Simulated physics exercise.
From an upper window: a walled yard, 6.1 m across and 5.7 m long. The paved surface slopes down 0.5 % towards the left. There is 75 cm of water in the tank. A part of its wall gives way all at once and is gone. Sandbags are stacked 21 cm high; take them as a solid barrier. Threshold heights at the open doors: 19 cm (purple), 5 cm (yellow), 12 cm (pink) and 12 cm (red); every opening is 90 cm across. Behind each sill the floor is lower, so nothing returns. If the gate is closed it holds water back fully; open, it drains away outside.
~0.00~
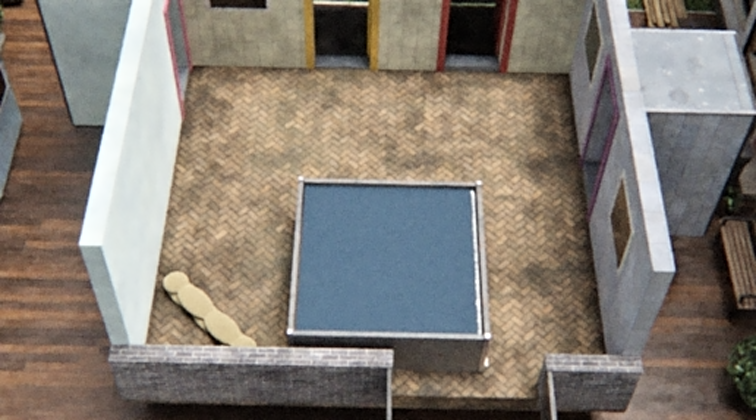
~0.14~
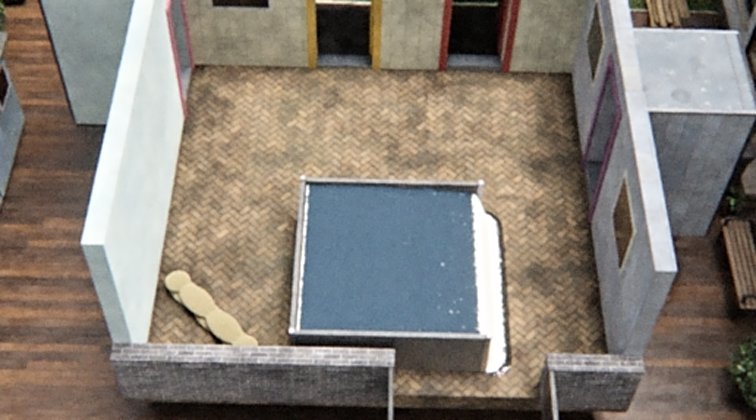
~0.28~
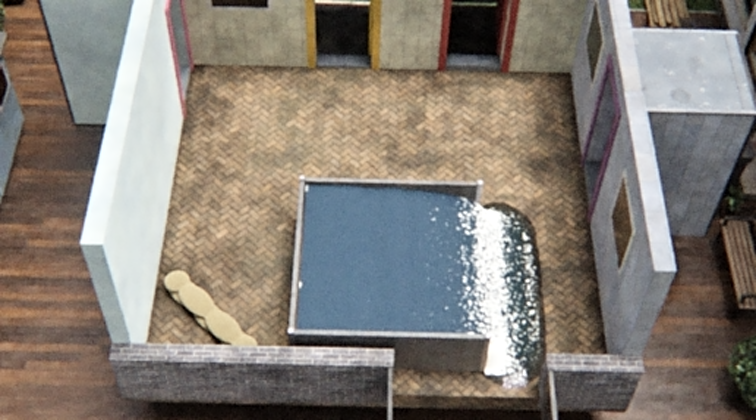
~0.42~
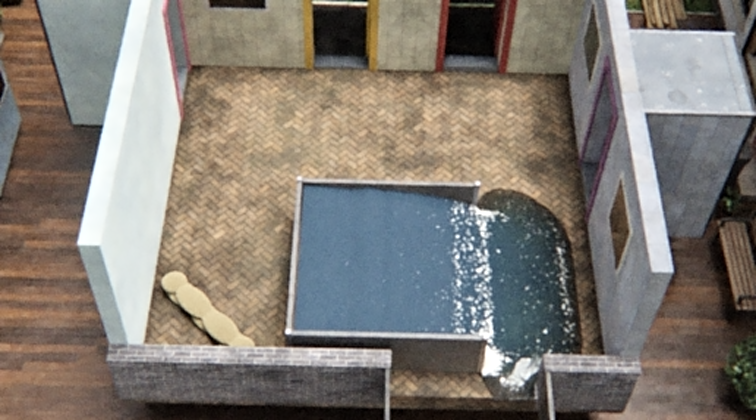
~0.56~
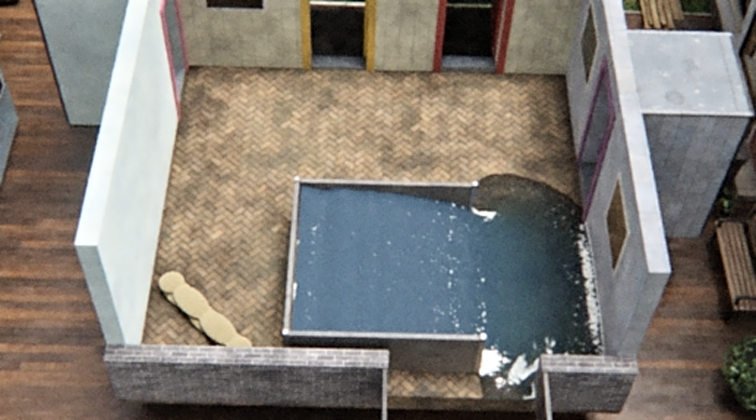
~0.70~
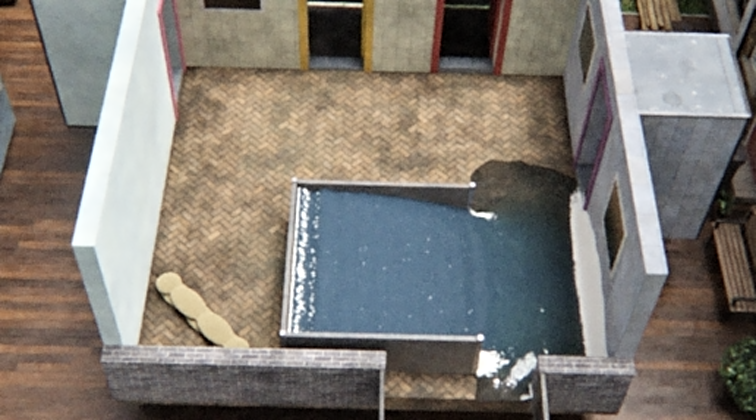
In a walled yard, a tank's right side gives way and water pours across the paving.
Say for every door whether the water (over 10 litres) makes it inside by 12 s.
Within that time: At the purple door it goes over the limit; at the yellow door it goes over the limit; at the pink door it passes the limit; at the red door it goes over the limit.
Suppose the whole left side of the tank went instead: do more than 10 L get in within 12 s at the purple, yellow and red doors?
Then: Purple not over, yellow above, red under.
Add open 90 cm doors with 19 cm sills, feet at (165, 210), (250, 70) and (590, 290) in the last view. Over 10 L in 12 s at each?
In that order: Below, not over, over.
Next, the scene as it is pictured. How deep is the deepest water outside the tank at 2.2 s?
Roughly 52 cm.
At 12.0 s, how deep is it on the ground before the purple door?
Some 6.0 cm.
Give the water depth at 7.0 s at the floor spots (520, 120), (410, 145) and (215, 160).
About 12, 7 and 11 cm.
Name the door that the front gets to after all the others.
Last comes the pink one.
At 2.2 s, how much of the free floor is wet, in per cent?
Near 30 per cent is wet.
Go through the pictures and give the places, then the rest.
The first picture shows the tank at (389, 258) is whole and still, 75 cm deep.
In the second picture, water pours out at (479, 279) and has run 1.3 m, to a hidden place; typically 10 cm deep outside, 75 cm at the tank's back.
In the third picture, water pours out at (477, 282) and has run 1.5 m, to (505, 209); typically 13 cm deep outside, 75 cm at the tank's back.
In the fourth picture, water pours out at (475, 284) and has run 1.8 m, to (526, 201); typically 12 cm deep outside, 75 cm at the tank's back.
In the fifth picture, water pours out at (472, 284) and has run 2.2 m, to (546, 189); typically 12 cm deep outside, 73 cm at the tank's back.
In the sixth picture, water pours out at (469, 286) and has run 2.6 m, to (575, 185); typically 13 cm deep outside, 64 cm at the tank's back.
After 1.4 s water covers 20 % of the floor and is deepest (60 cm) near (590, 372); purple door 29 cm at the sill, 7 L in, yellow door not reached, pink door not reached, red door not reached.
After 2.2 s water covers 30 % of the floor and is deepest (52 cm) near (590, 372); purple door 30 cm at the sill, 37 L in, yellow door not reached, pink door not reached, red door 9 cm at the sill, 0 L in.
After 3.5 s water covers 50 % of the floor and is deepest (39 cm) near (544, 85); purple door 20 cm at the sill, 67 L in, yellow door 8 cm at the sill, 0 L in, pink door not reached, red door 29 cm at the sill, 59 L in.
After 7.0 s water covers 85 % of the floor and is deepest (21 cm) near (583, 314); purple door 16 cm at the sill, 69 L in, yellow door 7 cm at the sill, 23 L in, pink door 19 cm at the sill, 105 L in, red door 13 cm at the sill, 186 L in.
After 12.0 s water covers 95 % of the floor and is deepest (18 cm) near (190, 376); purple door 6 cm at the sill, 69 L in, yellow door 6 cm at the sill, 32 L in, pink door 15 cm at the sill, 133 L in, red door 9 cm at the sill, 187 L in.
